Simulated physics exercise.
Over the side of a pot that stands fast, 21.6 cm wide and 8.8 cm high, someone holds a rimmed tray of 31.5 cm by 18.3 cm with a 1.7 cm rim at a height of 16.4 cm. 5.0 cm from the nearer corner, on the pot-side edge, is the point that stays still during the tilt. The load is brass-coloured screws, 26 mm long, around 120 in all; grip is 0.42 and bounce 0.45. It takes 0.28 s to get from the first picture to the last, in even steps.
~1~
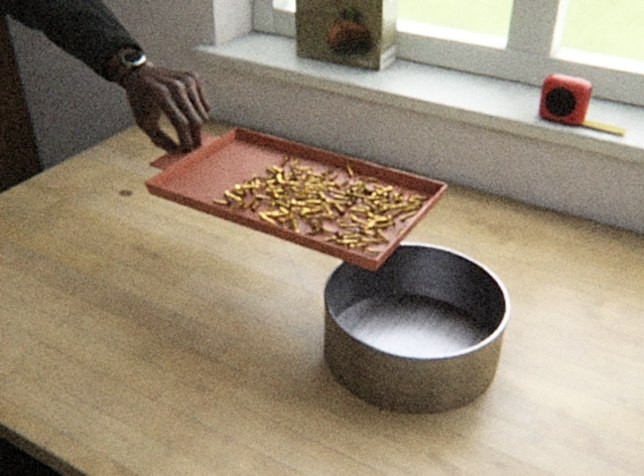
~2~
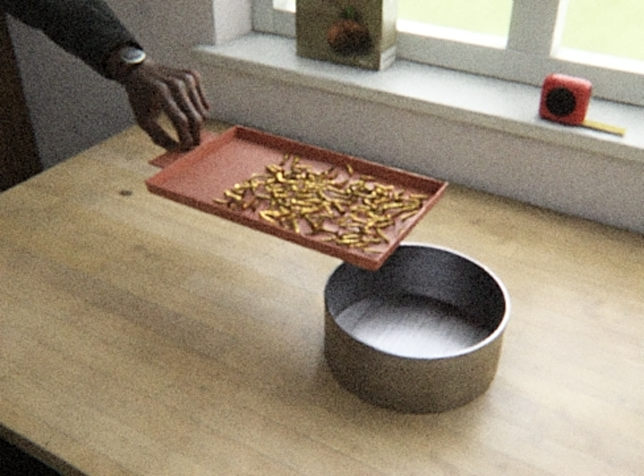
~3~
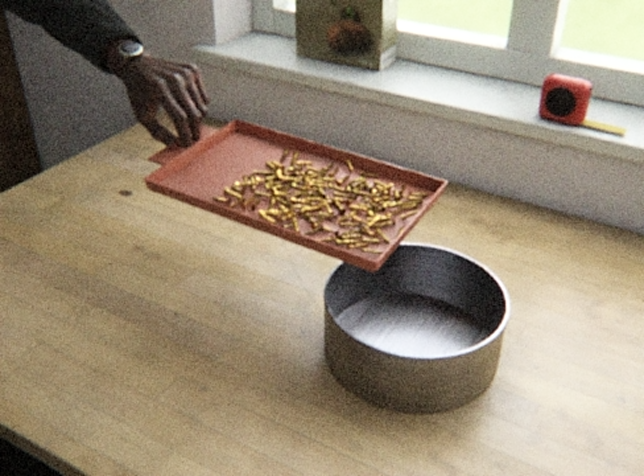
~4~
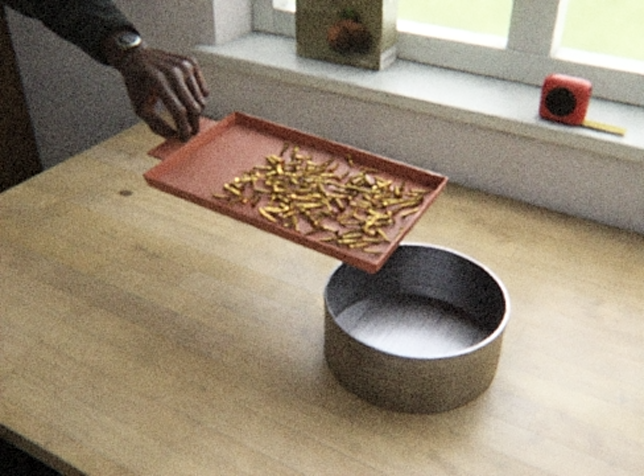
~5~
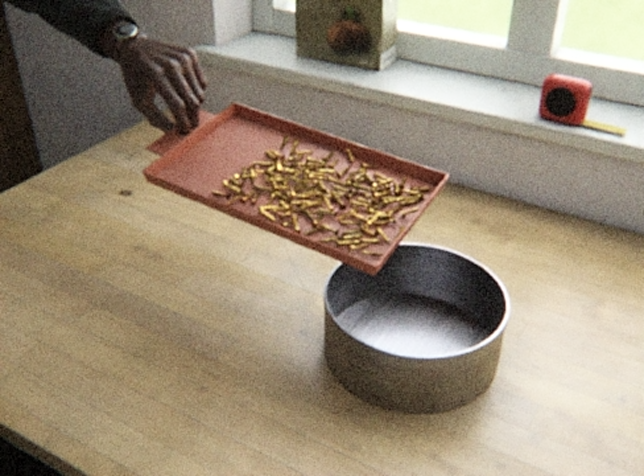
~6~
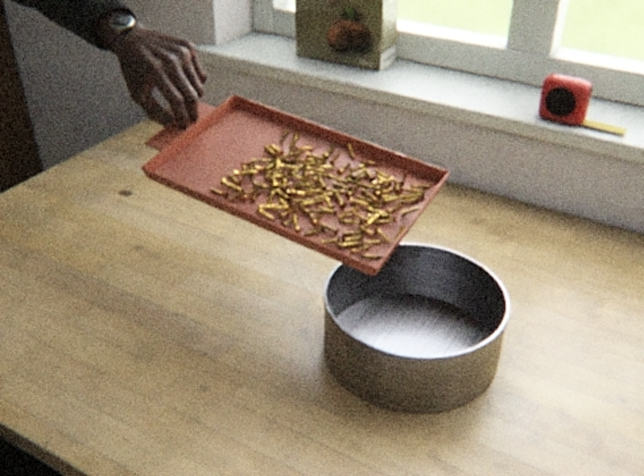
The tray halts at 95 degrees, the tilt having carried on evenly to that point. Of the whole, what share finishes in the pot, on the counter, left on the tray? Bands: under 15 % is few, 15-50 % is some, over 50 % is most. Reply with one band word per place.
Pot most, counter some, left on the tray few.
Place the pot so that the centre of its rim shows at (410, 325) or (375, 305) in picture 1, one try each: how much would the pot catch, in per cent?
Roughly 95 and 100 percent.
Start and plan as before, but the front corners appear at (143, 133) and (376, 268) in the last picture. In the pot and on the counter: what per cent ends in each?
Final per cent - pot 85, counter 15.
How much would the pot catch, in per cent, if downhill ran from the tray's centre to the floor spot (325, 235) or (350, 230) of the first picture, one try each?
Roughly 90 % for the first direction, roughly 100 % for the second.
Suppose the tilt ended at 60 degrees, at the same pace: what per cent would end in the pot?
Pot share: About 15 per cent.
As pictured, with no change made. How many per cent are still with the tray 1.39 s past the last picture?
Roughly 65 per cent.
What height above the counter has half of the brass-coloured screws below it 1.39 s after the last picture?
The halfway line is at about 14 cm.
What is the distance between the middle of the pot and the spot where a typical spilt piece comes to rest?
Close to 16 cm, give or take.
Then, 0.83 s after the last picture, tilt 50 degrees; the tray holds 100 %, the pot 0 %.
Then, 1.39 s after the last picture, tilt 76 degrees; the tray holds 65 %, the pot 20 %.
Then, 2.00 s after the last picture, tilt 95 degrees; the tray holds 0 %, the pot 70 %.
In the end, pot 70 %, counter 30 %, tray 0 %.
